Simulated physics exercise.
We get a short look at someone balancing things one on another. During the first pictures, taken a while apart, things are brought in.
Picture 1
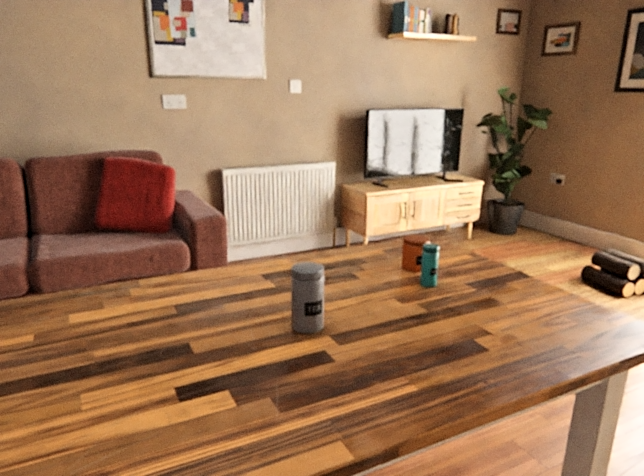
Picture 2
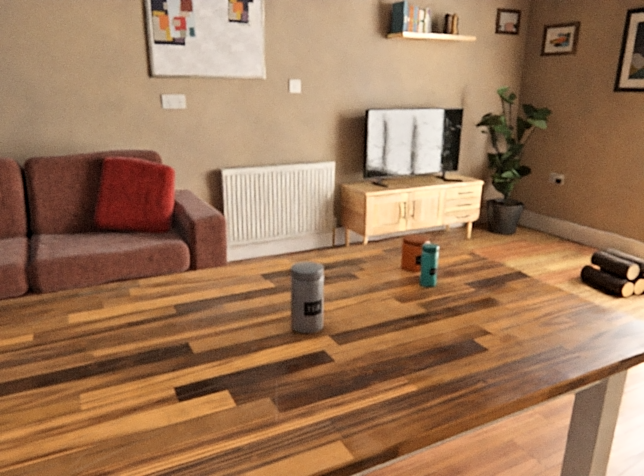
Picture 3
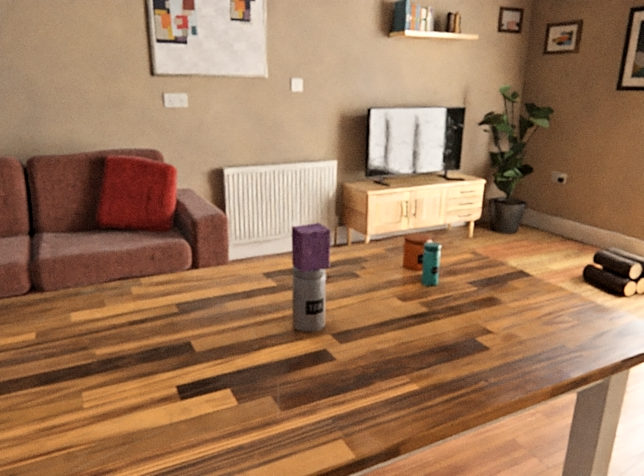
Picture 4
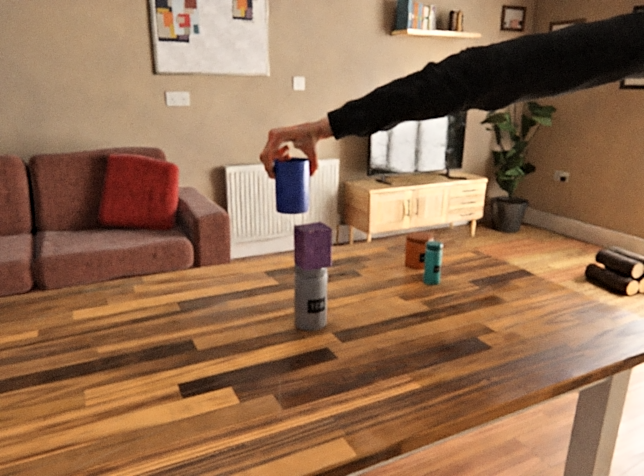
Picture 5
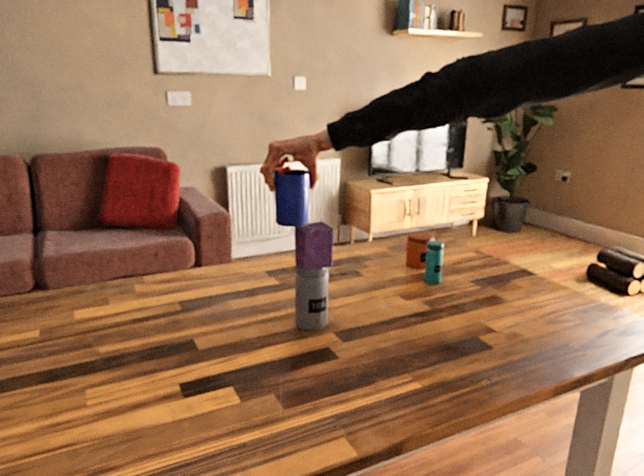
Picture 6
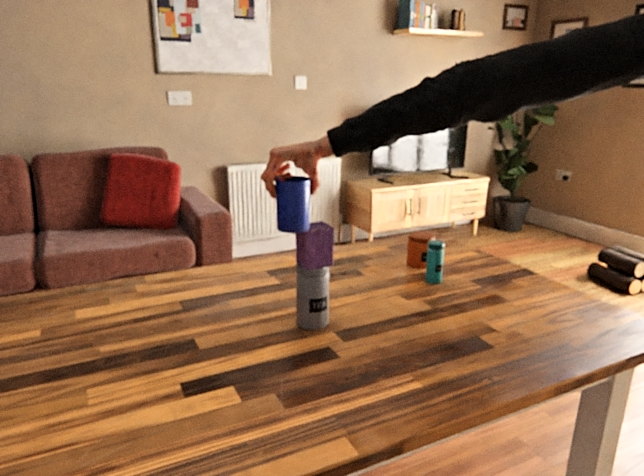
A purple block appears on the gray canister, then a hand lowers a blue cup onto it.
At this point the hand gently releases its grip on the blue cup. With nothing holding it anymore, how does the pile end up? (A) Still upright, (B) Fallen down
Fallen down (B).
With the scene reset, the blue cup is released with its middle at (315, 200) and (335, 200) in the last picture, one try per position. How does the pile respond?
Case 1: Stable. Case 2: Collapse.
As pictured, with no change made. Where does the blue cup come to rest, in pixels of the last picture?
The object ends up somewhere around (258, 320).
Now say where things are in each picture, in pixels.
In the first picture, the last thing is not in view yet; turquoise shaker (430, 265).
In the second picture, the last thing is not in view yet.
In the third picture, the last thing is not in view yet; turquoise shaker (431, 264).
The fourth picture shows on its way; blue cup (292, 185); purple block (313, 246).
The fifth picture shows on its way; blue cup (292, 197); turquoise shaker (434, 263).
The sixth picture shows set down, still held; blue cup (293, 204); purple block (315, 245).
Then, 0.30 s after the last picture, blue cup now fallen.
Then, 0.40 s after the last picture, things are still on the move.
Then, 1.00 s after the last picture, nothing new.
At rest, fallen, blue cup; the other 4 in place. Seen from the same camera at the end, blue cup near (258, 320). The pile comes apart.
